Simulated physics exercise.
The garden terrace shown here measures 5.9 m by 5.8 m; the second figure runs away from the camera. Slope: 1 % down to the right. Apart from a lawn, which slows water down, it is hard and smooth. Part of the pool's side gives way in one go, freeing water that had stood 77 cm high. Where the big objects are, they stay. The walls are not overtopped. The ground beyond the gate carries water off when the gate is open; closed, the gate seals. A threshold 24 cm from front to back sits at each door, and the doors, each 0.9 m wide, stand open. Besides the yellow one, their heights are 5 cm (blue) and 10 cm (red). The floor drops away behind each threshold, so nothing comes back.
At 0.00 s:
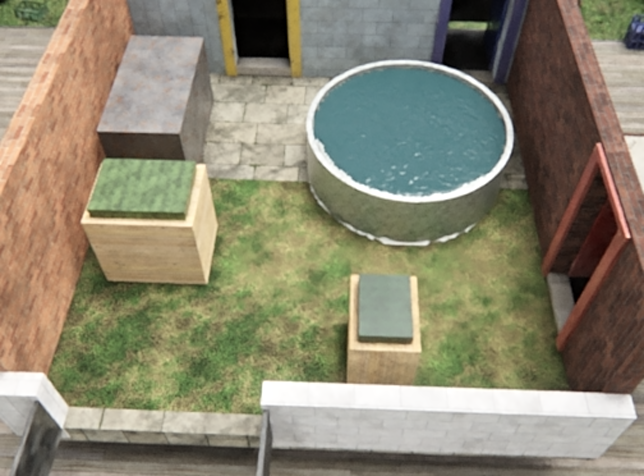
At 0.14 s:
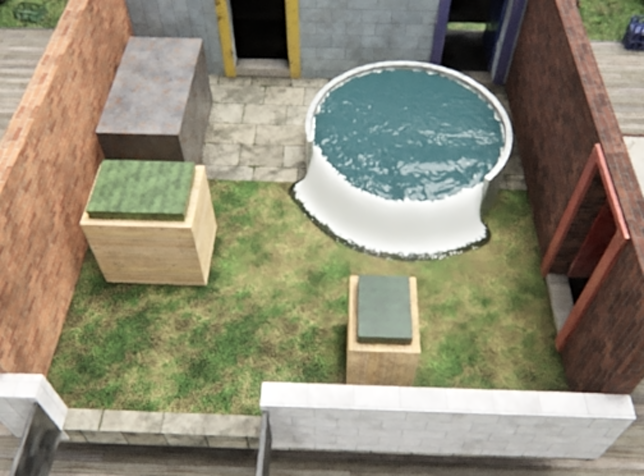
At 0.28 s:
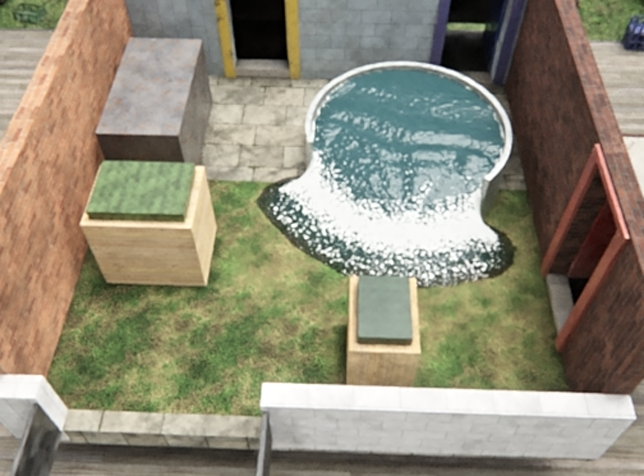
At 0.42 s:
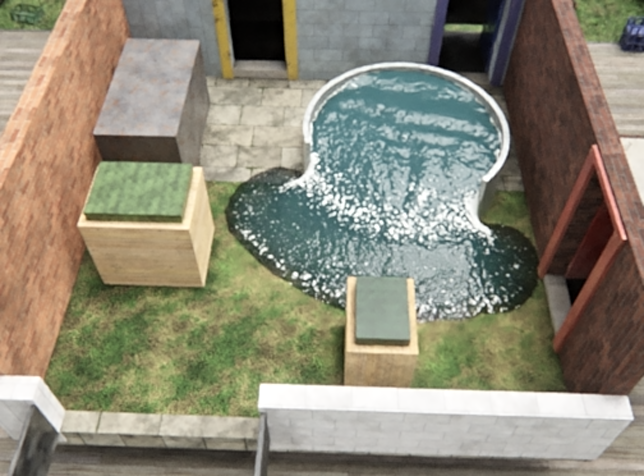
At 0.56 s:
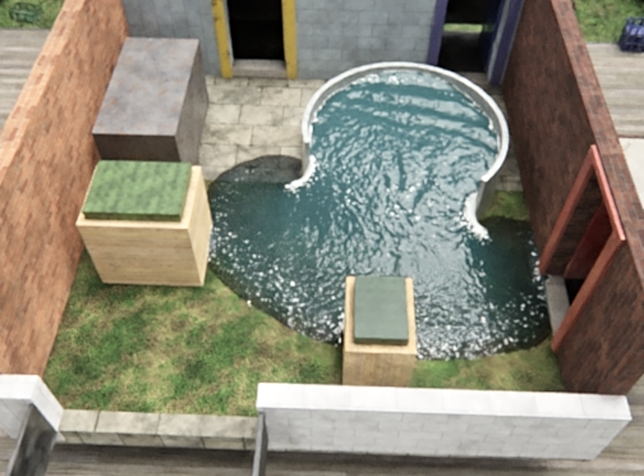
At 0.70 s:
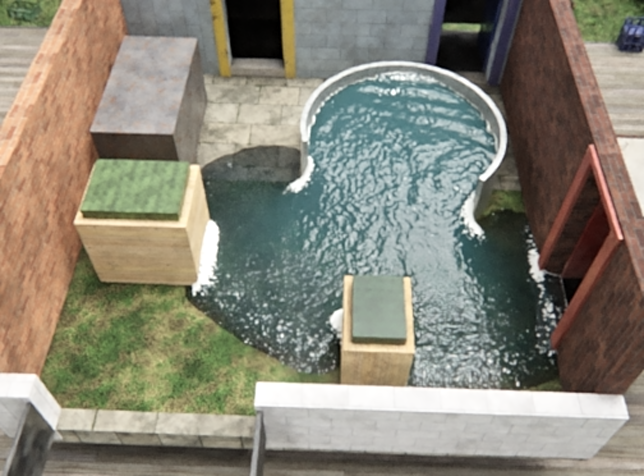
In a walled garden, the front of a round pool gave way and water poured across the grass, spreading around the small box and reaching the grass-topped block and the red-framed doorway.
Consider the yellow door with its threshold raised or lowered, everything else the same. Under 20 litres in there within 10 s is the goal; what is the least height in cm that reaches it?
Close to 6.5 cm is just enough.
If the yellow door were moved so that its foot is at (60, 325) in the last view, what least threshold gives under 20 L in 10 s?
About 10.5 cm.
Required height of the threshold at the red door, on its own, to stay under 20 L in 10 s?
For red, a step near 22 cm.
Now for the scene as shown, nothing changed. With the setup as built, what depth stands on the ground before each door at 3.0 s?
Blue door: 0 cm; red door: 24 cm; yellow door: 1 cm.
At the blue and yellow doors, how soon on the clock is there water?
Blue: 4.5 s; yellow: 3.0 s.
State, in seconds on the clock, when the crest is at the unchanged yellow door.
Around 7.0 s.
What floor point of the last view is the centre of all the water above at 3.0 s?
Approximately (357, 272).
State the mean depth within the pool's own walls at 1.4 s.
About 39 centimetres on average.
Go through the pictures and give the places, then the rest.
The first picture shows still water, 77 cm deep, in the pool at (408, 129); the yellow door at (260, 22) is dry.
In the second picture, the gap is at (381, 225), the front 0.3 m out at (296, 197); the back of the pool holds 77 cm.
In the third picture, water pours out at (381, 228) and has run 0.8 m, to (501, 268); about 12 cm deep outside, 77 cm at the back.
In the fourth picture, the front is at (509, 305), 1.3 m from the gap at (379, 231); 4.8 m2 of floor is wet, 77 cm left at the back.
In the fifth picture, the front is at (534, 340), 1.8 m from the gap at (377, 231); 7.9 m2 of floor is wet, 72 cm left at the back.
In the sixth picture, water pours out at (375, 231) and has run 2.2 m, to (529, 380); about 8 cm deep outside, 66 cm at the back; the yellow door at (254, 22), 3.7 m from the gap, is still 1.8 m from the nearest water.
After 1.4 s water covers 60 % of the floor, deepest (46 cm) near (360, 319); it has not reached the yellow door.
After 3.0 s water covers 75 % of the floor, deepest (33 cm) near (451, 336); 1 cm at the yellow door, 0 litres in over its 16 cm threshold.
After 10.0 s water covers 100 % of the floor, deepest (12 cm) near (479, 138); 11 cm at the yellow door, 0 litres in over its 16 cm threshold.
At the yellow door as built, the water arrived by 3.0 s and peaked near 12 cm at 7.0 s.
Run again over the same 10 s with other heights there, 29 litres in over 6 cm, 9 litres over 8 cm. The limit of 20 litres is kept from about 6.5 cm up.
